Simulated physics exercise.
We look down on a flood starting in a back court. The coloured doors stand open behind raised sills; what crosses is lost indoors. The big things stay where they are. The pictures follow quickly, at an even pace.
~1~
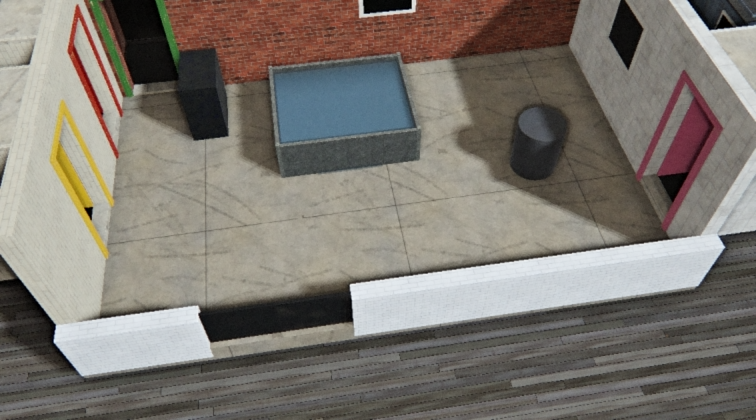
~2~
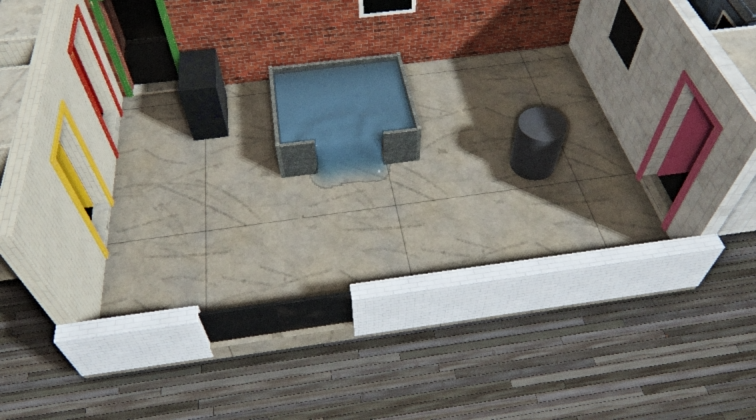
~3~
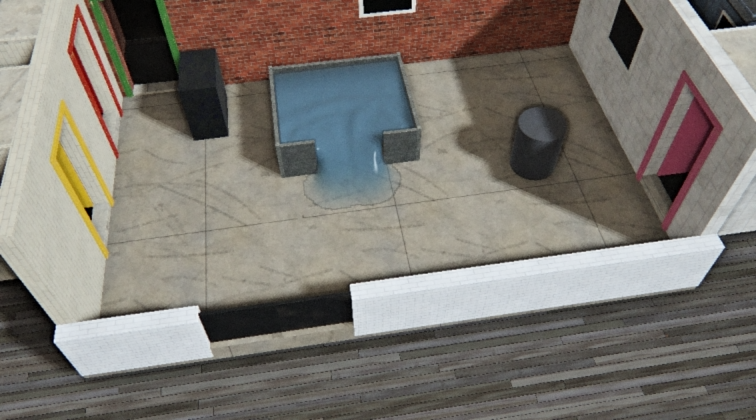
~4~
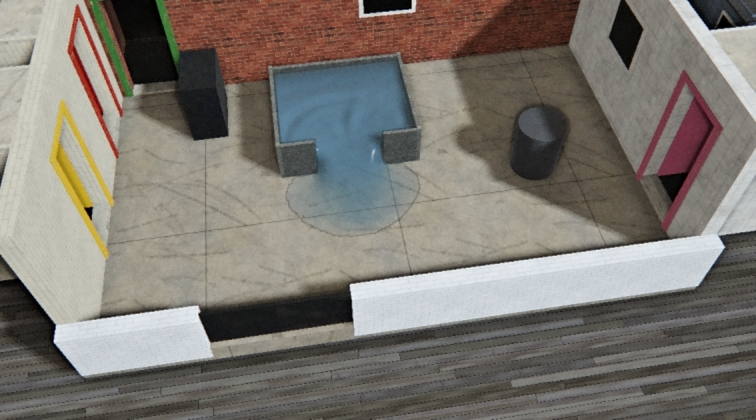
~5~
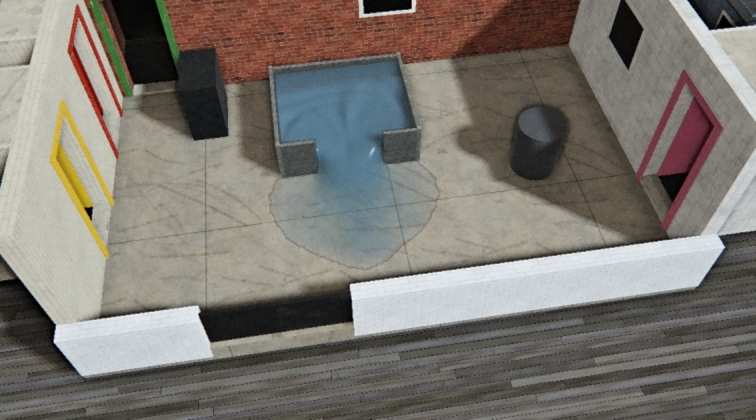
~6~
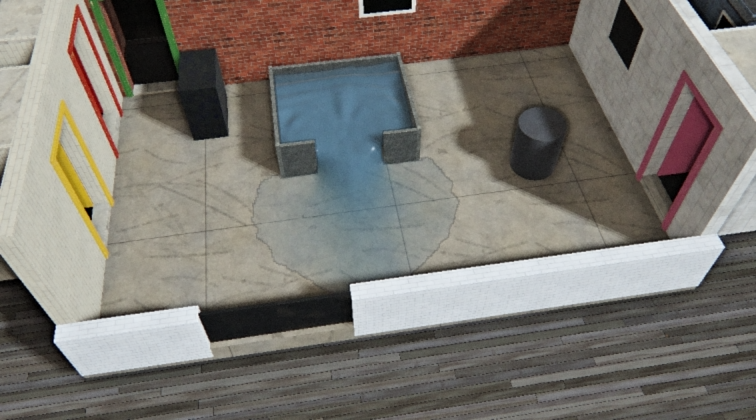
In a back court with a brick wall and coloured doorways, water lies still in a rectangular tank between a dark box and a dark cylinder. A gap opens in the tank's front side and water pours through, spreading across the paved floor in a widening, rounded sheet towards the low white front wall.
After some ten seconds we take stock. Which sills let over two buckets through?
One by one: The green door takes more than that; the pink door stays under that; the red door stays under that; the yellow door stays under that.
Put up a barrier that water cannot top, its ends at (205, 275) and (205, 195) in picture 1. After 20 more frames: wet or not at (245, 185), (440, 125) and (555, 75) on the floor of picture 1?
In turn: Clear, clear, not flooded.
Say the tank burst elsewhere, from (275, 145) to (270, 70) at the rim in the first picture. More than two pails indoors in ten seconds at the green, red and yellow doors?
In short: Green door passes that mark, red door is under, yellow door takes more.
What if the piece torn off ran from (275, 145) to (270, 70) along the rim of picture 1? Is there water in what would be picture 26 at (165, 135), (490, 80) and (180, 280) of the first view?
In that order: Awash, wet, covered.
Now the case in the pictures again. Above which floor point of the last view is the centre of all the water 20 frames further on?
Close to (352, 204).
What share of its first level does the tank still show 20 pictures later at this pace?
About 40 per cent.
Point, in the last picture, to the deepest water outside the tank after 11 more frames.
Near (355, 300).
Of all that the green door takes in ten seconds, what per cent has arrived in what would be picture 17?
Some 0 per cent.
A moment on, water covers 25 % of the floor; the green door not reached, the pink door not reached, the red door not reached, the yellow door not reached.
Next, water covers 30 % of the floor; the green door not reached, the pink door not reached, the red door not reached, the yellow door not reached.
Then, water covers 45 % of the floor; the green door not reached, the pink door wet at the sill, nothing in, the red door not reached, the yellow door wet at the sill, nothing in.
Later, water covers 75 % of the floor; the green door over two buckets in, the pink door wet at the sill, nothing in, the red door wet at the sill, nothing in, the yellow door wet at the sill, nothing in.
In the end, water covers 95 % of the floor; the green door far over two buckets in, the pink door wet at the sill, nothing in, the red door wet at the sill, nothing in, the yellow door wet at the sill, nothing in.
